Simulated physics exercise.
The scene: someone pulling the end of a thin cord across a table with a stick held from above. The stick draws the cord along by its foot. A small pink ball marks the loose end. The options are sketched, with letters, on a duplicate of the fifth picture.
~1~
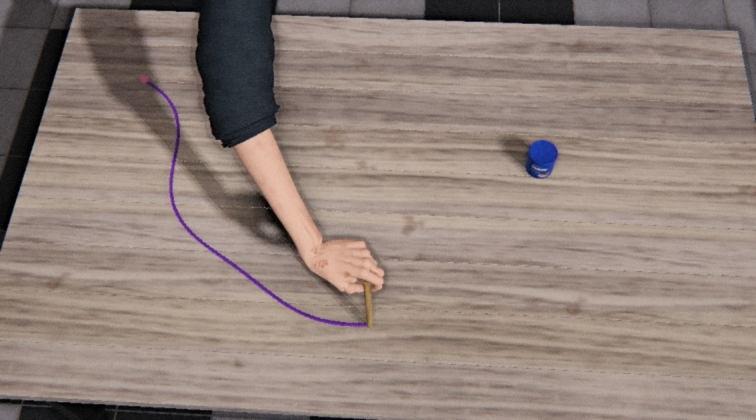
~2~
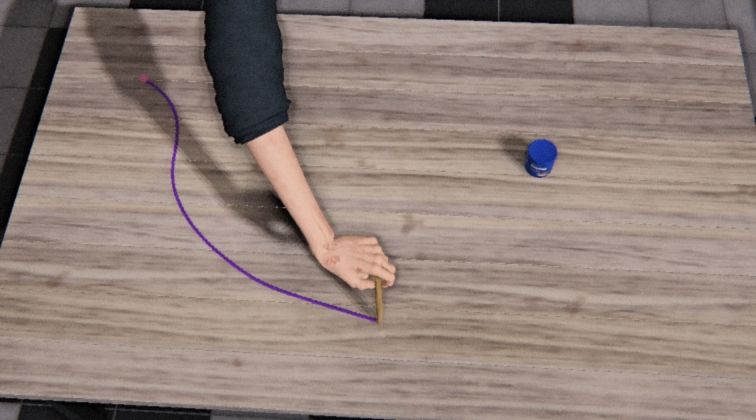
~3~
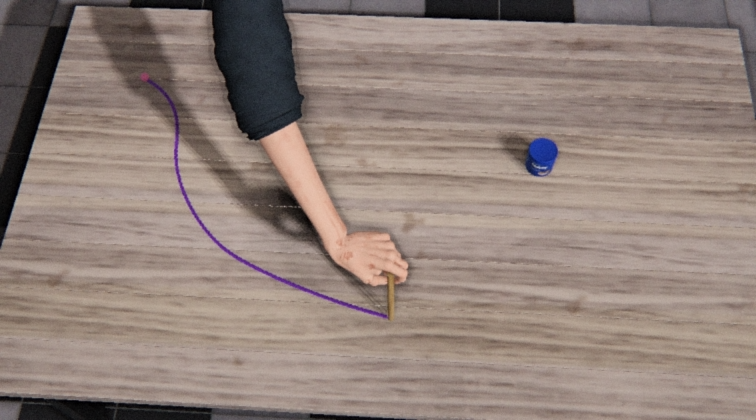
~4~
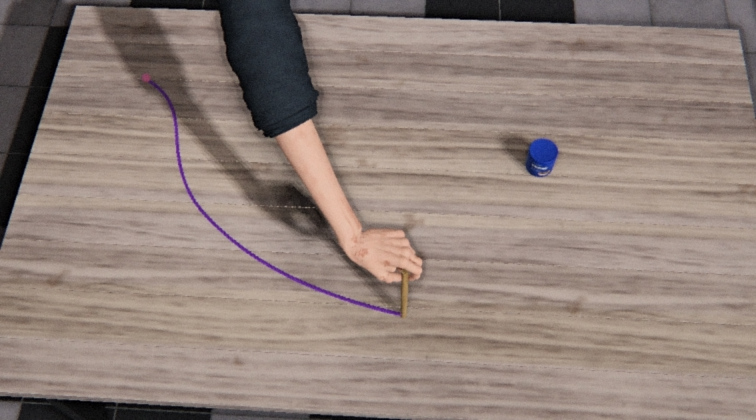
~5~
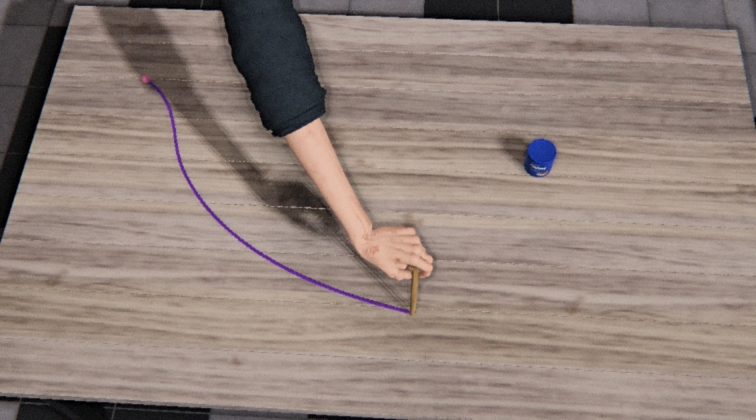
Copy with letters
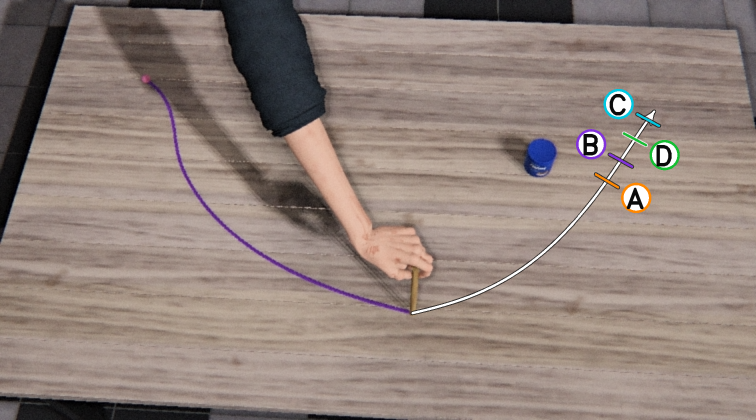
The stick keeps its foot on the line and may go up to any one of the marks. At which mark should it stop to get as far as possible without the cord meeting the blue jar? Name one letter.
As far as tick B.
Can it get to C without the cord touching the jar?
No.
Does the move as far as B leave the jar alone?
For that mark, yes.
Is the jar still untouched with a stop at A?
Yes.
On the marked copy, A at (607, 181); B at (621, 161); C at (648, 120); D at (635, 139); the route from (412, 313) via (569, 228) to (654, 111).
With B. Early on, foot of the stick (508, 278), middle of the cord (297, 226), free end (165, 109).
Further on, foot of the stick (577, 219), middle of the cord (363, 220), free end (191, 140).
At the end, foot of the stick (621, 161), middle of the cord (420, 201), free end (226, 162); nothing has been touched.
As for the rest, A is safe but short; C brings the cord against the jar; D brings the cord against the jar.
